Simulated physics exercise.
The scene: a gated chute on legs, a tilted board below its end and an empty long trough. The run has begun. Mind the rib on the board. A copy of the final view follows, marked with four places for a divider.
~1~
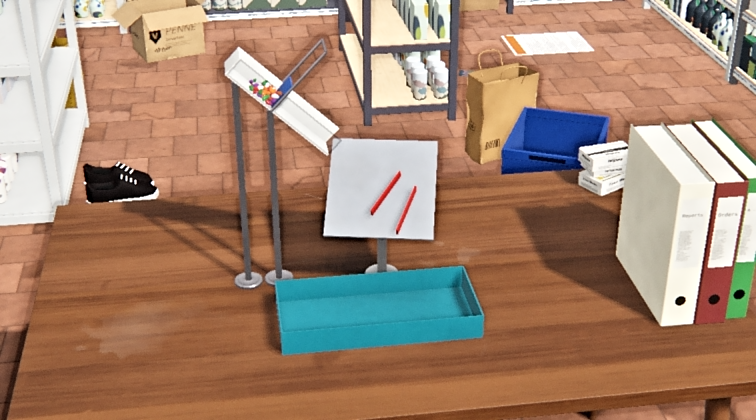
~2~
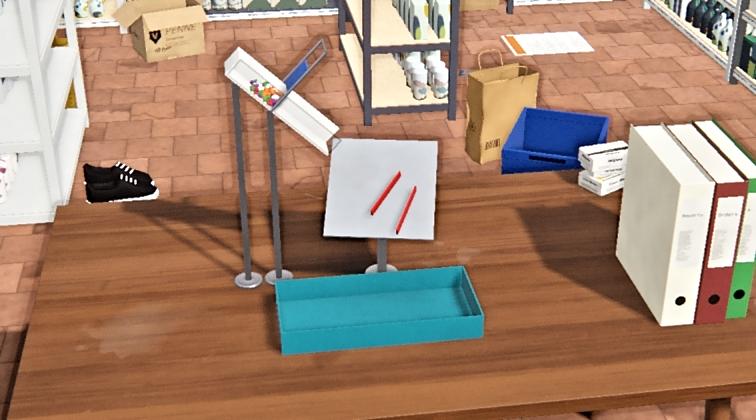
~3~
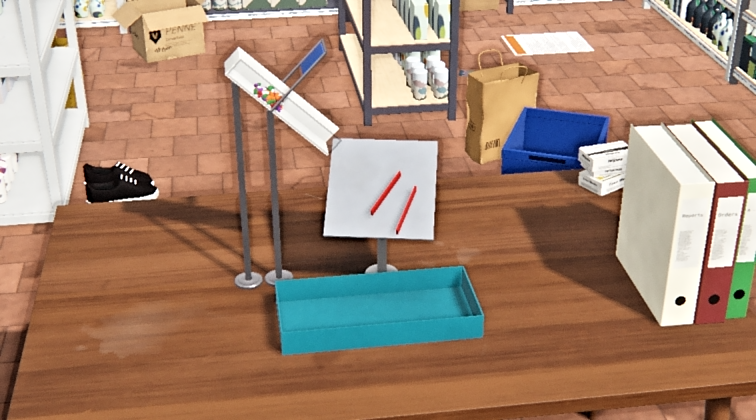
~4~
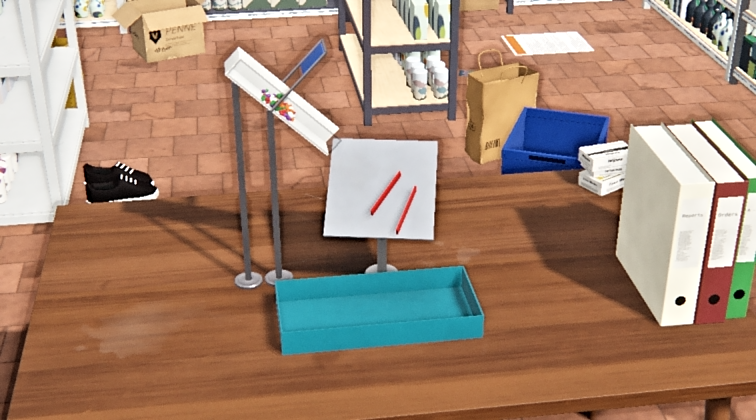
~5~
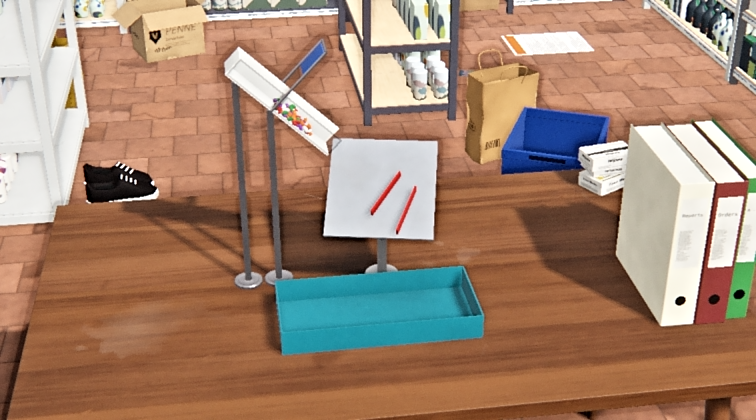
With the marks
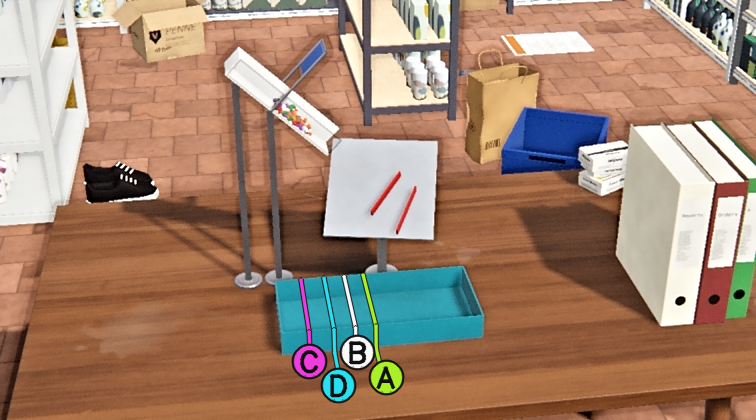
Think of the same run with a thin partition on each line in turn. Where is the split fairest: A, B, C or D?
It is B.
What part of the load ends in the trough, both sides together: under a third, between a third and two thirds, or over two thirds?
Over two thirds.
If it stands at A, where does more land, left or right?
More lands on the left.
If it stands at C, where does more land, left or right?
Right.
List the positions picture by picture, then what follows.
In the first picture, load behind the gate (266, 90), jelly beans; lip of the chute (327, 149), sloping fairly steeply.
In the second picture, middle of the board (382, 187), tilted fairly steeply; middle of its low edge (378, 237); of its high edge (385, 140).
In the third picture, front corners of the trough (282, 333) and (483, 316), empty; front of the load (281, 107).
In the fourth picture, middle of the load (281, 102); its front (293, 119), roughly a third of the way to the lip; rib from (416, 186) to (397, 230); rib from (400, 171) to (371, 211).
In the fifth picture, middle of the load (295, 114); its front (311, 134), roughly two thirds of the way to the lip.
On the marked copy, line A crosses the front rim at (375, 325); line B crosses the front rim at (355, 327); line C crosses the front rim at (309, 331); line D crosses the front rim at (333, 328).
For line A, of what is caught, almost all on the left of the divider, about a tenth on the right.
For line B, of what is caught, roughly a third on the left of the divider, roughly two thirds on the right.
For line C, of what is caught, not one piece on the left of the divider, every piece on the right.
For line D, of what is caught, just a few on the left of the divider, almost all on the right.
